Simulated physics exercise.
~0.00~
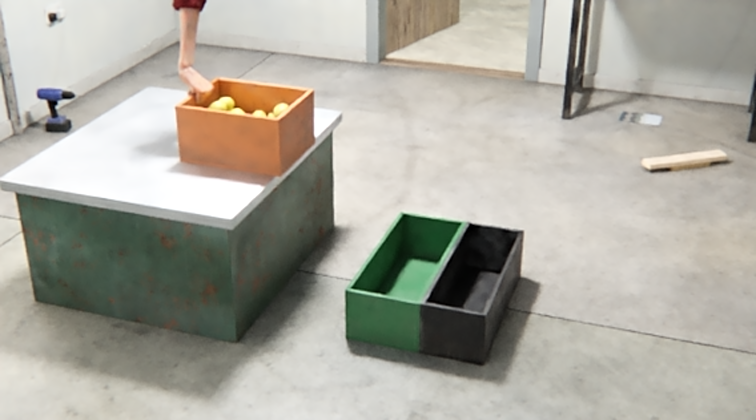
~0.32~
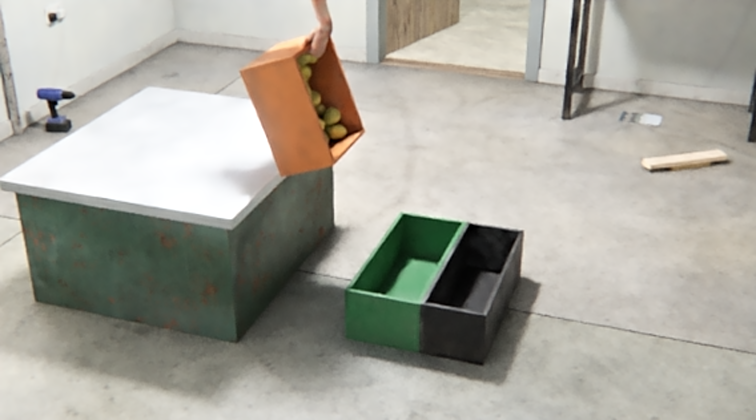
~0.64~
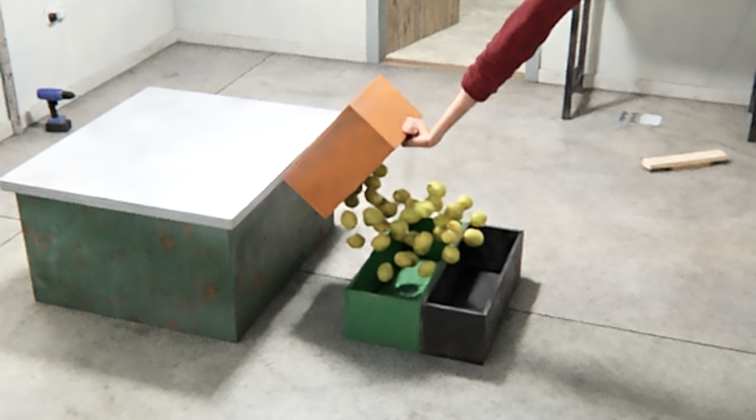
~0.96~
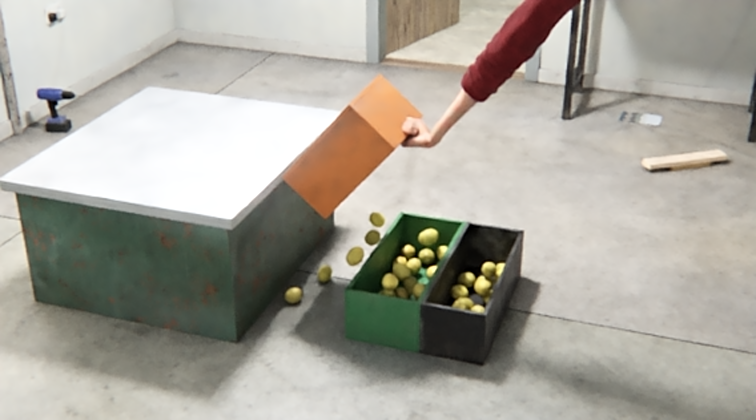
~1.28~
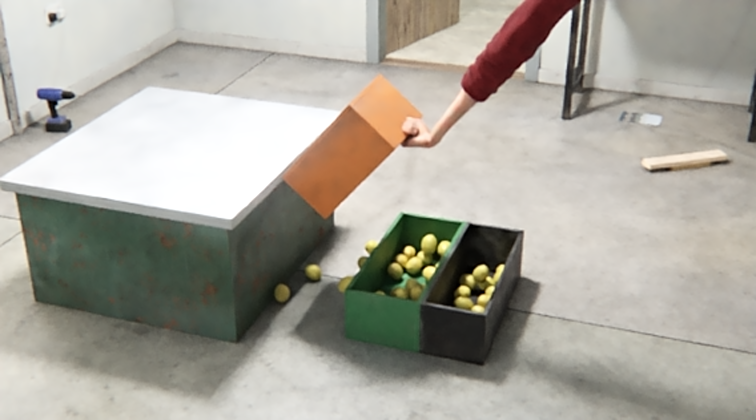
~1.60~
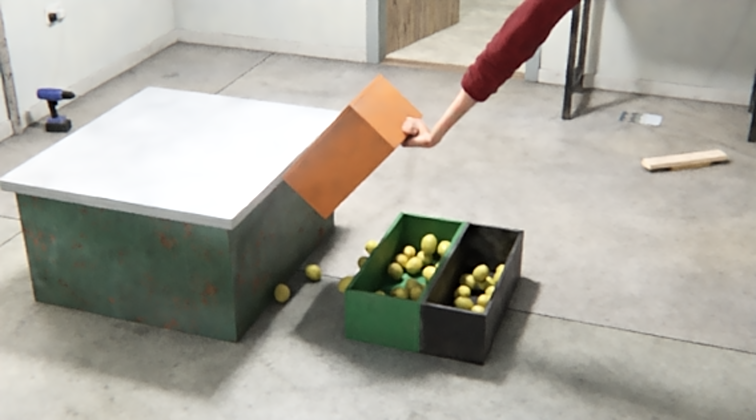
An orange crate of yellow-green lemons sits at the end of a white-topped, weathered green bench in a concrete-floored room, seen from slightly above by a still camera. On the floor to the right stand an empty green bin and, beyond it, a black one. A hand lifts the crate right and tips it over the bench's edge. An arm in a red sleeve holds it steeply tilted as the lemons tumble out in a loose cluster. Most land in the green bin and fewer in the black, while a few drop short, roll left and rest on the floor.
